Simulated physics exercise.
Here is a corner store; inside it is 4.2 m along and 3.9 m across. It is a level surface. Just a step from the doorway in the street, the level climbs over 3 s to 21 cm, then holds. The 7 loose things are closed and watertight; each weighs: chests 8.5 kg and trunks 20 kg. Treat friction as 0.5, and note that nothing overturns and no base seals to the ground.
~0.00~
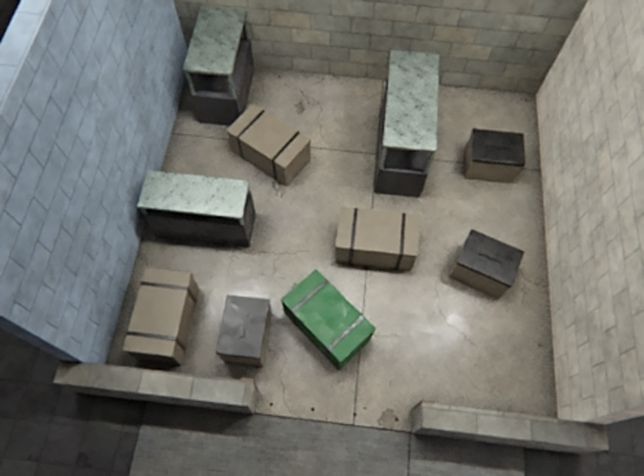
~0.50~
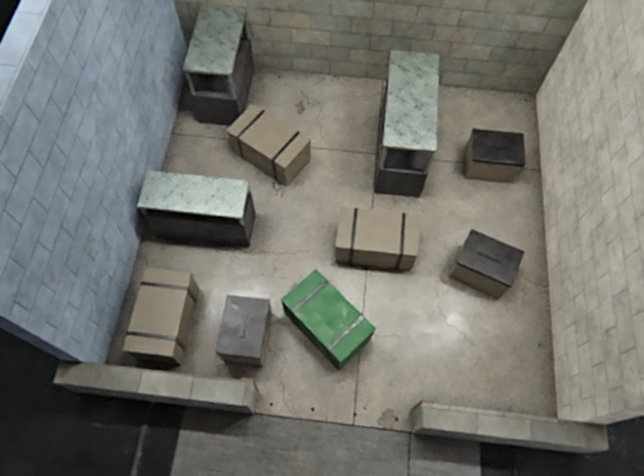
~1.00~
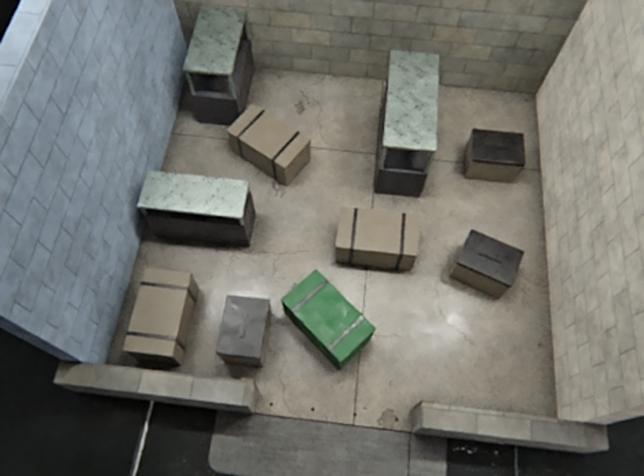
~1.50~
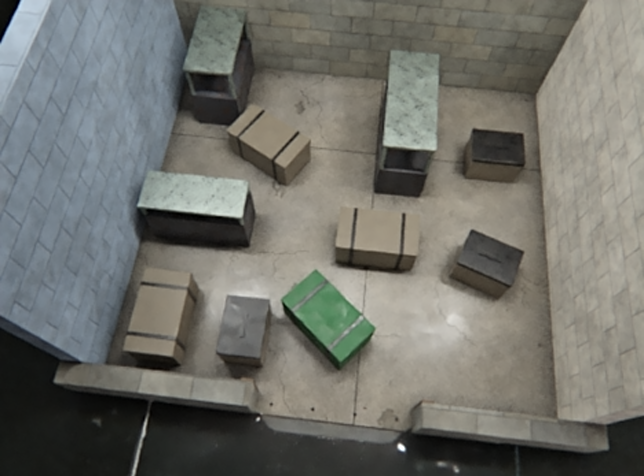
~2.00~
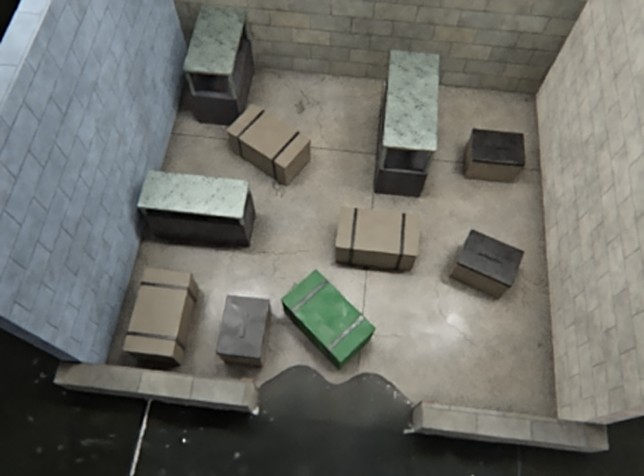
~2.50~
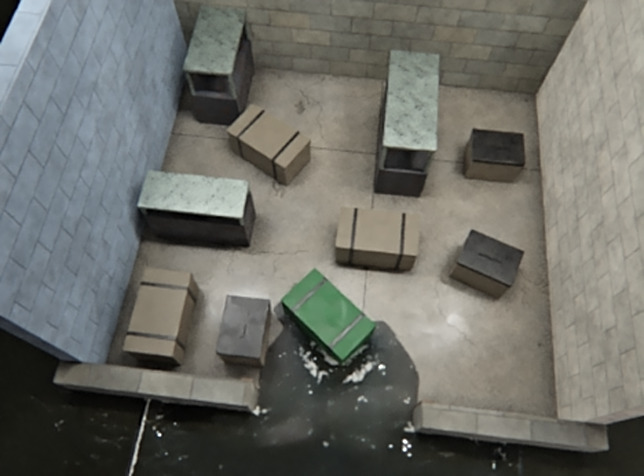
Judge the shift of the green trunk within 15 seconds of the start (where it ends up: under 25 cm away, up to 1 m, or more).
Result: Long displacement.
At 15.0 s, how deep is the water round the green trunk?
I'd say around 20 cm.
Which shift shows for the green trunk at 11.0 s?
Some 200 cm from the start.
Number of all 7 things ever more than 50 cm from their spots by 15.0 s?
I make it 7.
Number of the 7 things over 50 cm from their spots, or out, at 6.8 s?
4 of them.
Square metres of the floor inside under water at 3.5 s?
Somewhere about 3.5 m2, give or take.
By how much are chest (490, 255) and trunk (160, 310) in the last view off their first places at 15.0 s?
In that order: 150 cm, 40 cm.
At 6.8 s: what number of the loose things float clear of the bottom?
At that moment it comes to 4.
After 3.5 s the green trunk is near (334, 254), 0.6 m from its start, aground; 0 afloat.
After 6.8 s the green trunk is near (314, 101), 2.4 m from its start, afloat; 4 afloat.
After 11.0 s the green trunk is near (332, 136), 1.9 m from its start, afloat; 7 afloat.
After 15.0 s the green trunk is near (288, 85), 2.6 m from its start, afloat; 7 afloat.
